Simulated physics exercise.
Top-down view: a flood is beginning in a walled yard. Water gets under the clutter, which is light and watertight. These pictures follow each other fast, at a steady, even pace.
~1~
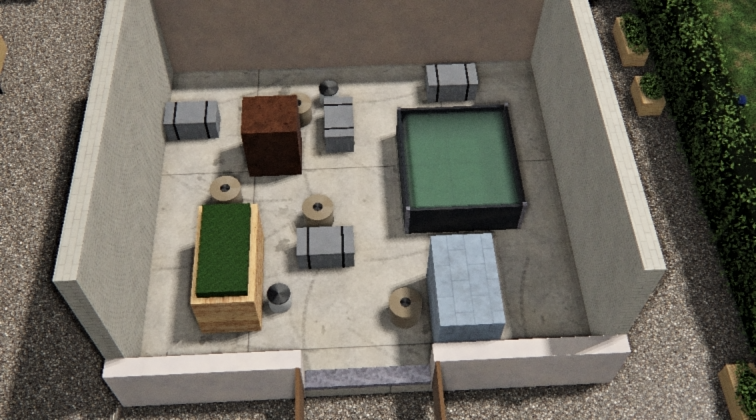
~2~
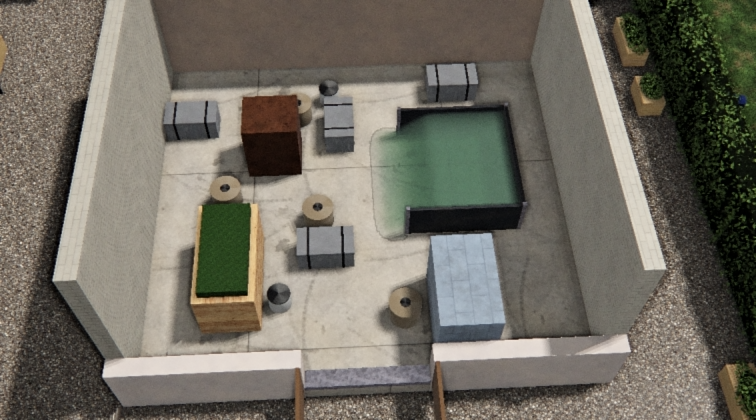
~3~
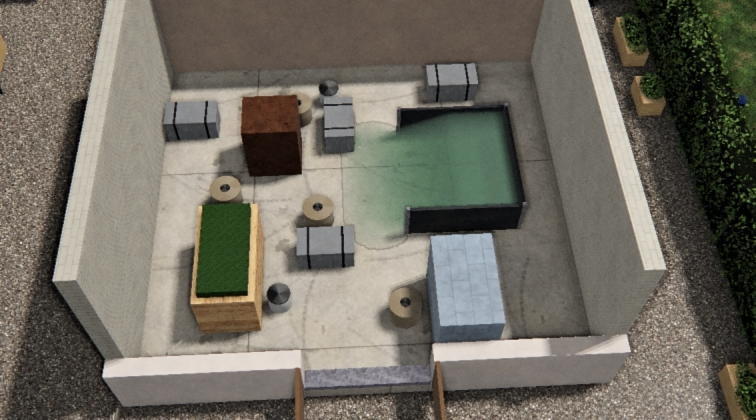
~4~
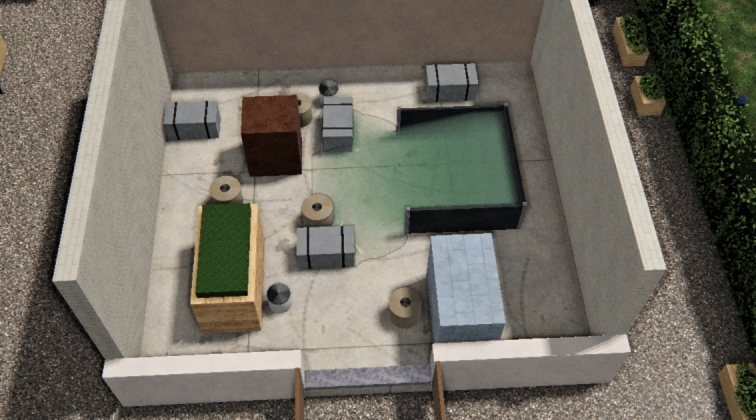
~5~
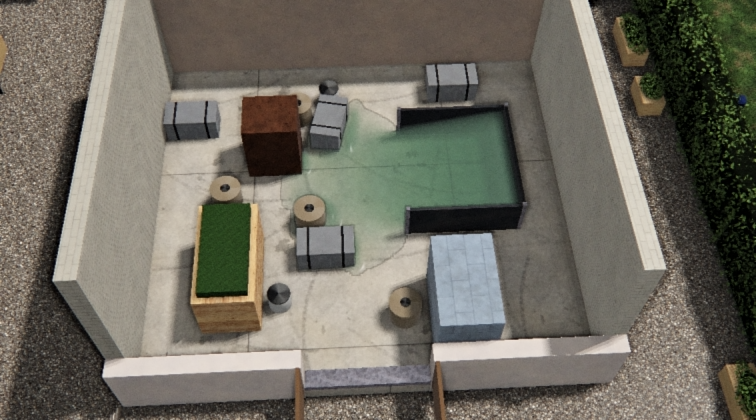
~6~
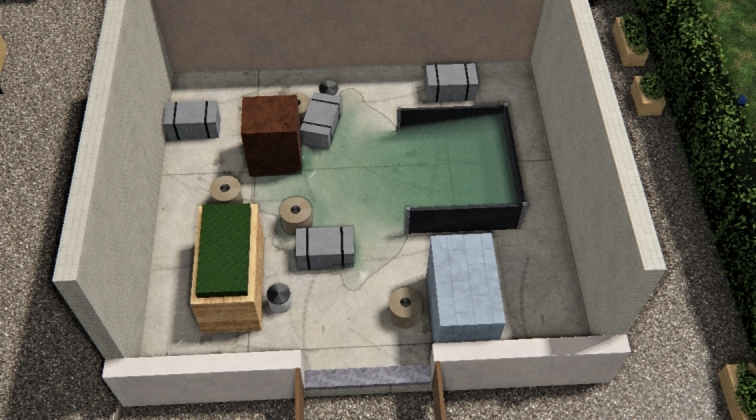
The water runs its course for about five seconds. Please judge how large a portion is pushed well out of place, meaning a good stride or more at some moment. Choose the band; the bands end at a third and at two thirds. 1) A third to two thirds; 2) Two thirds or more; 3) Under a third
(2) Two thirds or more.
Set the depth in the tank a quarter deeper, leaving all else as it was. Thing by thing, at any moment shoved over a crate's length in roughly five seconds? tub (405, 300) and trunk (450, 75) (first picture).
Fell short of it; fell short of it.
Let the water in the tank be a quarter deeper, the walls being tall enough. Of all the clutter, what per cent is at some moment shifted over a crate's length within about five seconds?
My estimate is around 80 percent.
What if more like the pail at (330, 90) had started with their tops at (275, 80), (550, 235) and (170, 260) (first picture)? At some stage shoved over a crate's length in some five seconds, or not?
Outcome per entry: Knocked aside / stays where it is / knocked aside.
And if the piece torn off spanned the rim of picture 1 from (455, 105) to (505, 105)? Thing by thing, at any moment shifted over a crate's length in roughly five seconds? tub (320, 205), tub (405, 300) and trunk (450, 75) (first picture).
In turn: No, not that far, yes.
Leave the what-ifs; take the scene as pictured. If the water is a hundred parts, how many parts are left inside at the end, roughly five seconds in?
About 96 per cent.
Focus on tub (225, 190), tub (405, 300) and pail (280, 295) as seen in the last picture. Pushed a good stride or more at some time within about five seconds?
The first is driven that far, the second not so far, and the third driven that far.
A moment on, 1 of 10 are well off their spots; 1 afloat.
Next, 7 of 10 are well off their spots; 4 afloat.
Later, 7 of 10 are well off their spots; 6 afloat.
In the end, 8 of 10 are well off their spots, and 8 have been at some point; 7 afloat.
